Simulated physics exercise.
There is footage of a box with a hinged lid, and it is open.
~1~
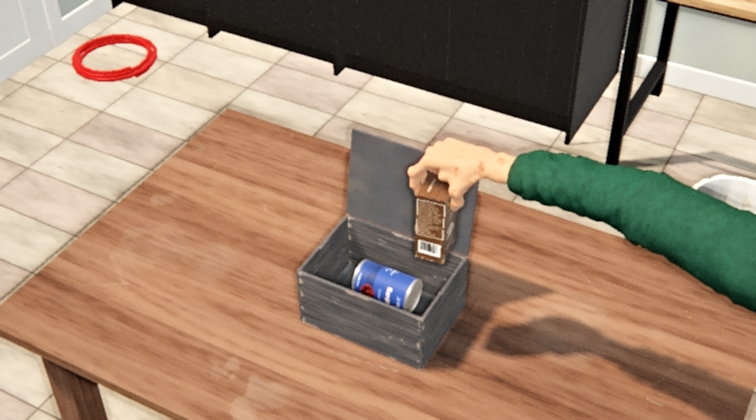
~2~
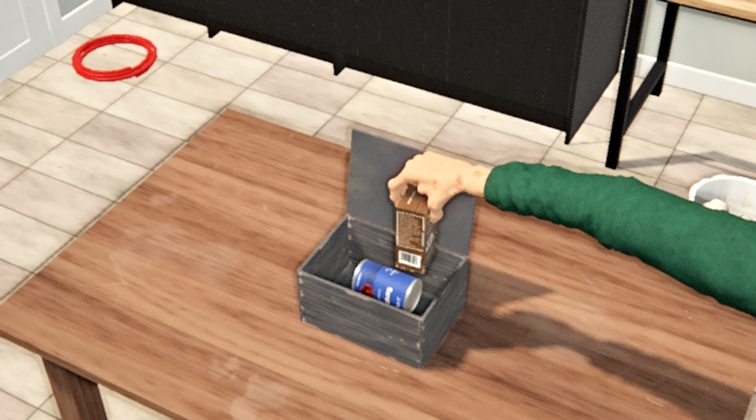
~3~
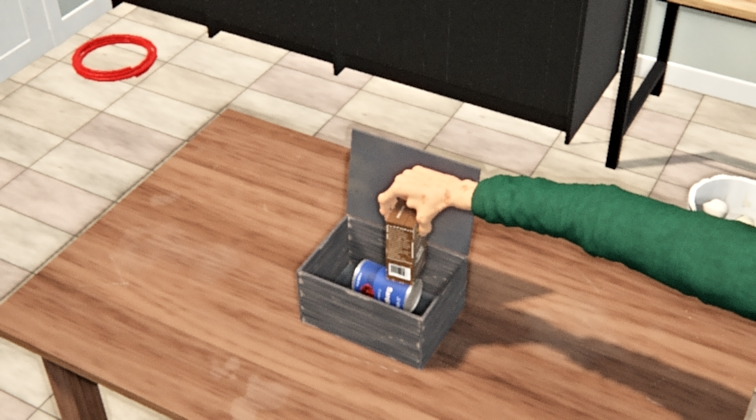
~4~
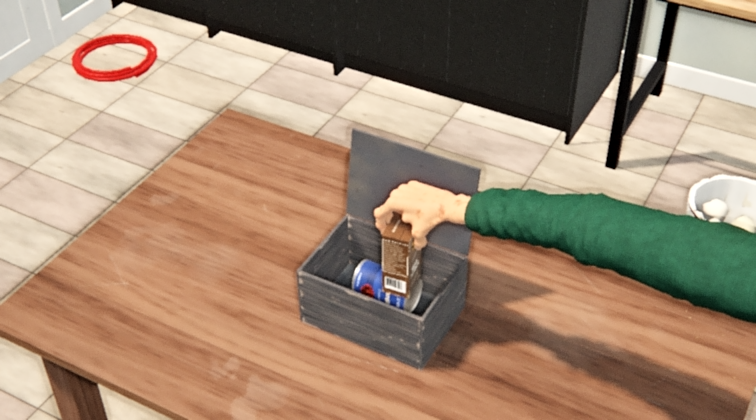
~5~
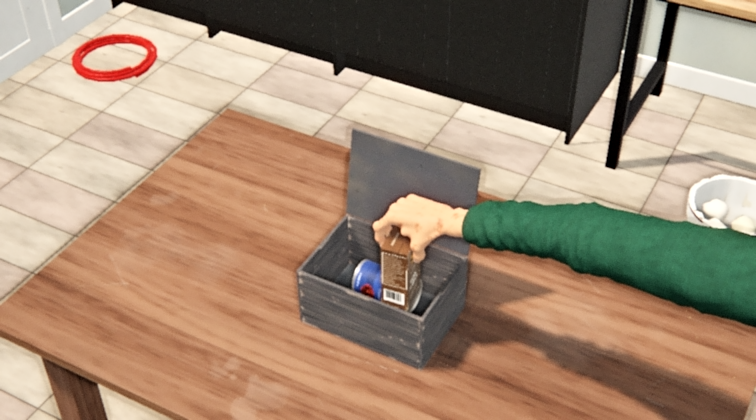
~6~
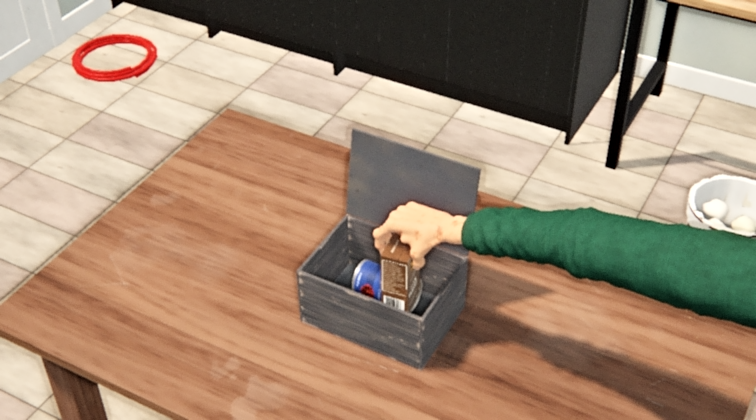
A hand in a green sleeve lowers a brown carton into an open gray box beside a blue tin.
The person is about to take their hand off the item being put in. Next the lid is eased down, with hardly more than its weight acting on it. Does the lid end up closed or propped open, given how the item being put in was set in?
The lid ends up propped open.
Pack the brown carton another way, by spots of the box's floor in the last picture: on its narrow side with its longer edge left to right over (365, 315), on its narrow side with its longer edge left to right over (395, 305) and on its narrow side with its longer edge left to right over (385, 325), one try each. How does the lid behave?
1: Closed. 2: Closed. 3: Closed.
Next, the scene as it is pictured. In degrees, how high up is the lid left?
Roughly 6 degrees above the rim.
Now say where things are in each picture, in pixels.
Still above its spot; brown carton (436, 218); blue tin (387, 286), in the first picture.
Still above its spot; brown carton (417, 230); blue tin (387, 286), in the second picture.
Still above its spot; brown carton (406, 242); blue tin (387, 286), in the third picture.
Still above its spot; brown carton (402, 256); blue tin (387, 286), in the fourth picture.
Still above its spot; brown carton (400, 268), in the fifth picture.
In place under the hand; brown carton (400, 275), in the sixth picture.
Then, 0.90 s later than the last frame, lid starting down; brown carton moved about its own width near (395, 312).
Then, 1.50 s later than the last frame, lid 65° above the rim; brown carton moved about its own width near (395, 312).
Then, 1.90 s later than the last frame, lid 25° above the rim; brown carton moved about its own width near (395, 312).
When it is over, lid 7° above the rim; moved from the start, brown carton; blue tin as before. End places, in pixels of the last picture, brown carton near (395, 312).
